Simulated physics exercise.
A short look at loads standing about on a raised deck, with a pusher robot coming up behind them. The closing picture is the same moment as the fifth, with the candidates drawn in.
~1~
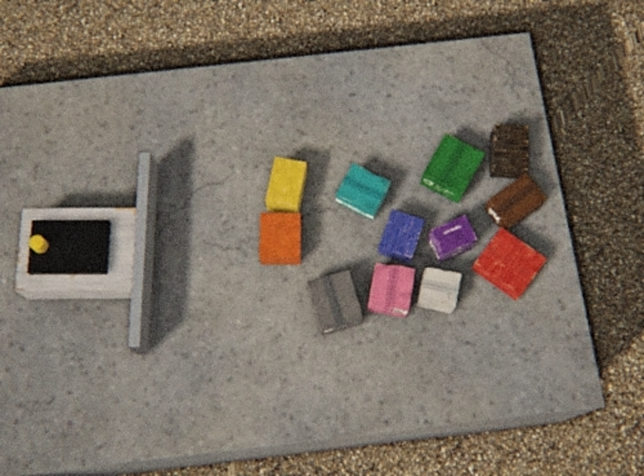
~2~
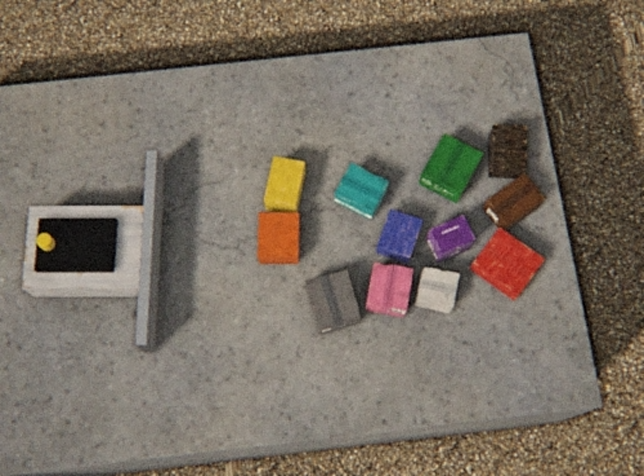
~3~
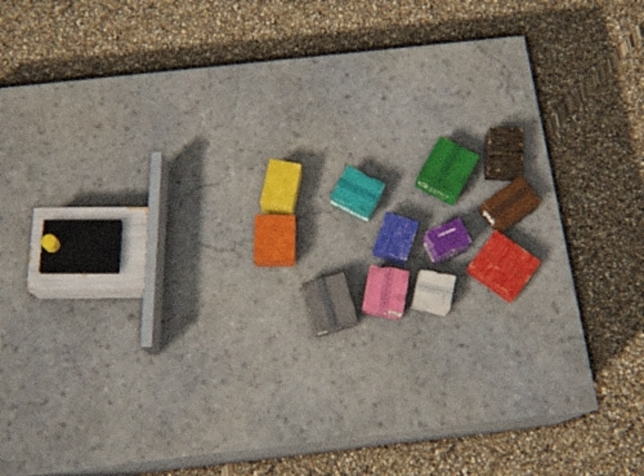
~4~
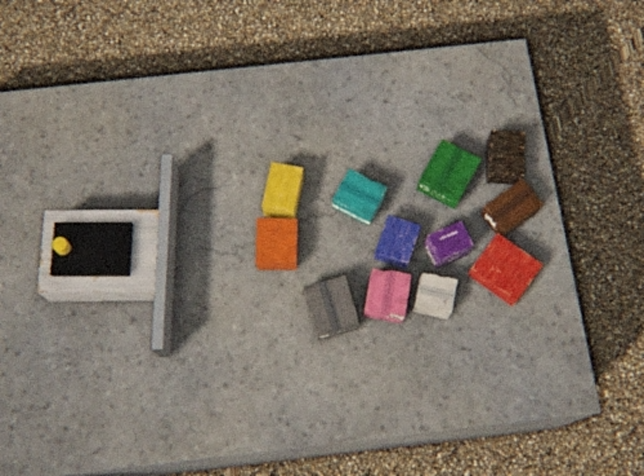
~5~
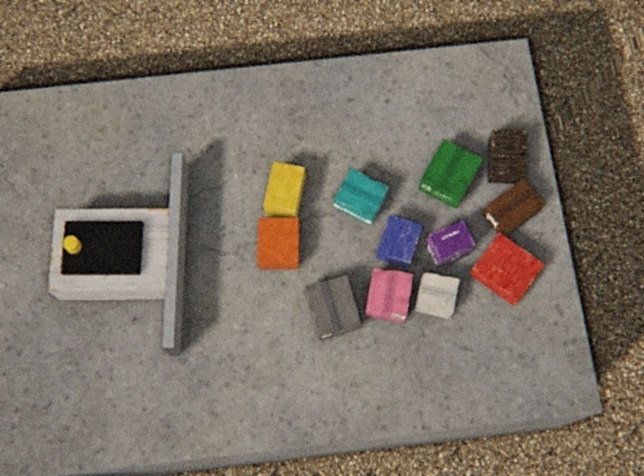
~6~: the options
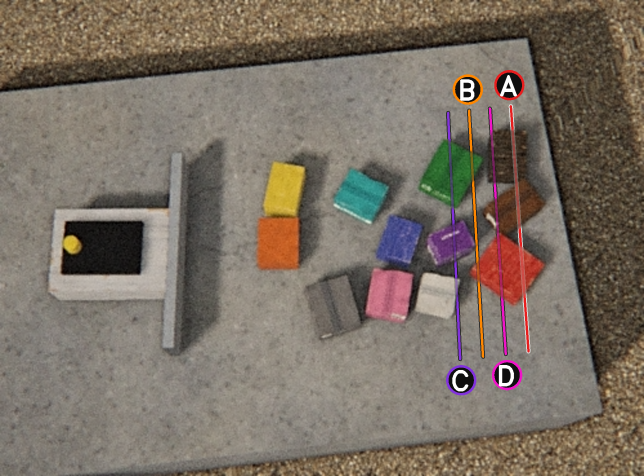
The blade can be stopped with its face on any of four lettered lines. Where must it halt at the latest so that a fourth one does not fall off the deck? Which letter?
C.
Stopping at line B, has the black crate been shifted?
By then, yes.
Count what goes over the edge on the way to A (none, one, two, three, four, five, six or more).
By then, six or more.
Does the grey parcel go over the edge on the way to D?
No.
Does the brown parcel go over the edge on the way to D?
Yes.
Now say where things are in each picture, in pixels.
The first picture shows robot (75, 247); purple box (452, 239); black crate (509, 152).
The second picture shows robot (83, 245); green box (451, 168).
The third picture shows robot (87, 246); grey parcel (329, 305).
The fourth picture shows robot (98, 249); blue crate (397, 242).
The fifth picture shows robot (108, 248); yellow crate (285, 192); pink parcel (389, 295); orange crate (278, 244).
On the marked copy, A at (519, 224); B at (476, 229); C at (454, 231); D at (498, 226).
With C. Early on, robot (211, 236); yellow crate (299, 189); orange crate (302, 242).
Further on, robot (313, 225); black crate (511, 157); brown parcel (516, 207).
At the end, robot (391, 217); brown parcel over the edge; black crate over the edge; three fallen.
As for the rest, A drops nine; B drops six; D drops six.
